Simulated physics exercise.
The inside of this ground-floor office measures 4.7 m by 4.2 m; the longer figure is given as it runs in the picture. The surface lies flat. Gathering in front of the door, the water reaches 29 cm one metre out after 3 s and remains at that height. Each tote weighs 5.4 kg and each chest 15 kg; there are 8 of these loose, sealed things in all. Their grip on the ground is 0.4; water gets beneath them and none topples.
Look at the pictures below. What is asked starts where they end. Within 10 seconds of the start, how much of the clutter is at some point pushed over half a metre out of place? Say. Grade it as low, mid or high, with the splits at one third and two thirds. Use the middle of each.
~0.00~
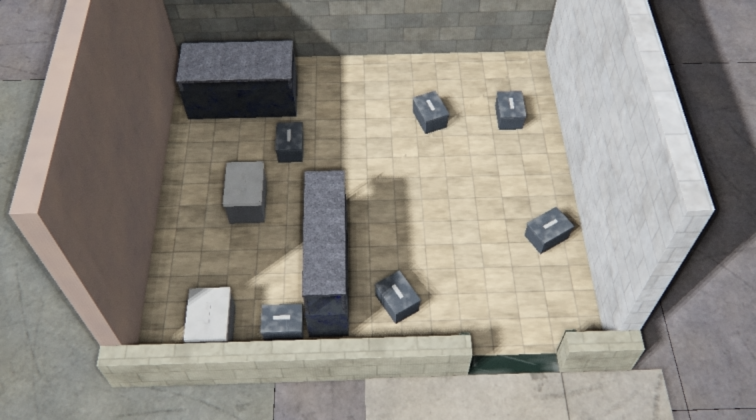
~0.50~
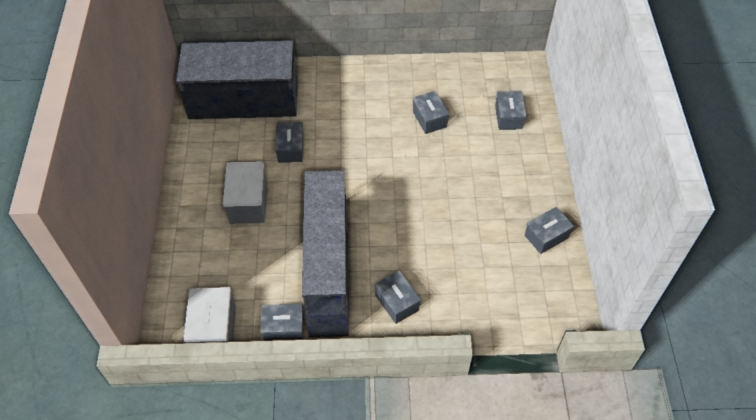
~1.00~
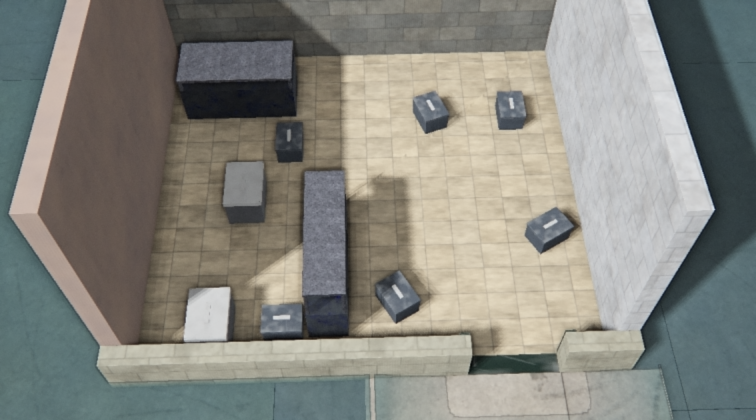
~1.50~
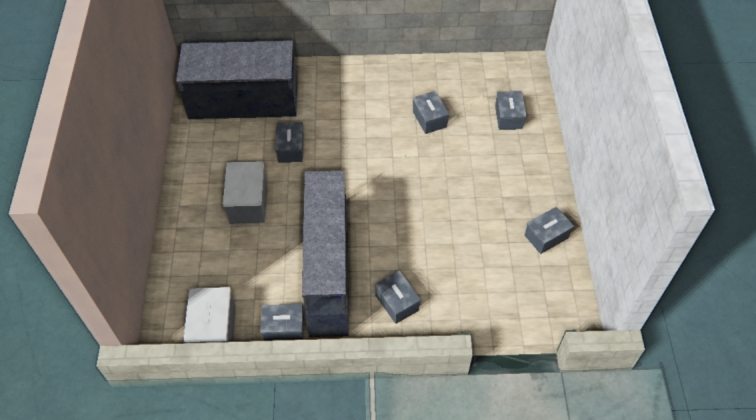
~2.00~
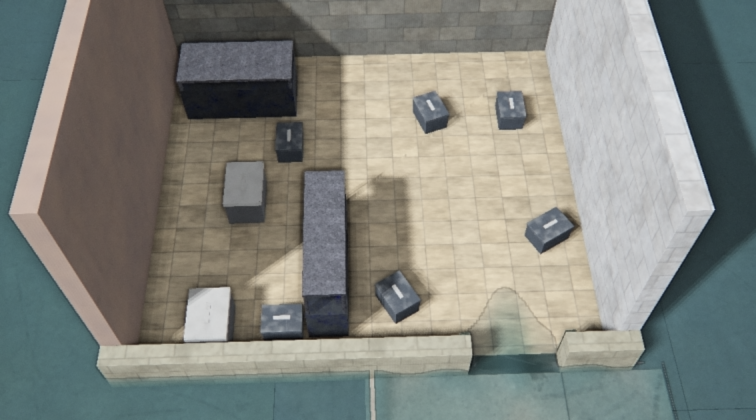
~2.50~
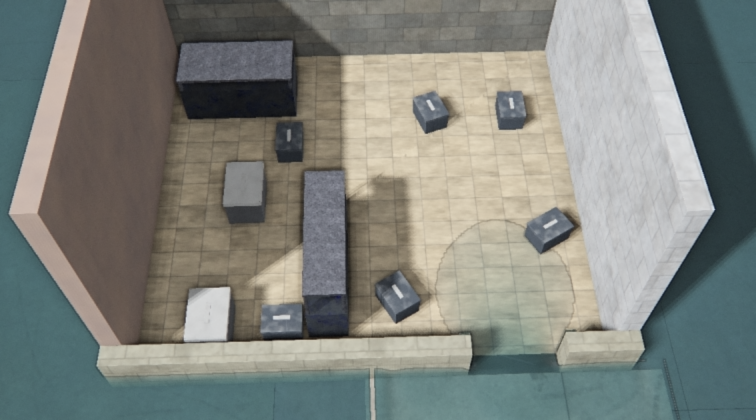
Grade: Mid, one to two thirds.
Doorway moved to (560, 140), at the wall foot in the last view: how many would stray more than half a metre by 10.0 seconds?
Then it comes to 6 of them.
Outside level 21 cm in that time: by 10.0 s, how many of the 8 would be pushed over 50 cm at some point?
In that case the number is 4.
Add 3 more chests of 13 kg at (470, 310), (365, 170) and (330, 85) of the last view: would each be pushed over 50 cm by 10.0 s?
In order: Above the mark, above the mark, above the mark.
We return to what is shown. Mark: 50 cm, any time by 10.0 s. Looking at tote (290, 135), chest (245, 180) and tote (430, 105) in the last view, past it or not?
Same order as the question: Greater, smaller, greater.
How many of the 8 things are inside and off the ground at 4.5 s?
At that point I count 1.
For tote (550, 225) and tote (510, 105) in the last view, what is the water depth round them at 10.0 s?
I'd put it at 13 cm and 8 cm respectively.
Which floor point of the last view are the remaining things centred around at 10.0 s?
Roughly at (266, 217).
After 3.5 s 1 of 8 are over 50 cm from their spots; 0 afloat.
After 4.5 s 2 of 8 are over 50 cm from their spots; 1 afloat.
After 7.0 s 3 of 8 are over 50 cm from their spots; 3 afloat.
After 10.0 s 4 of 8 are over 50 cm from their spots, and 4 have been at some point; 3 afloat.
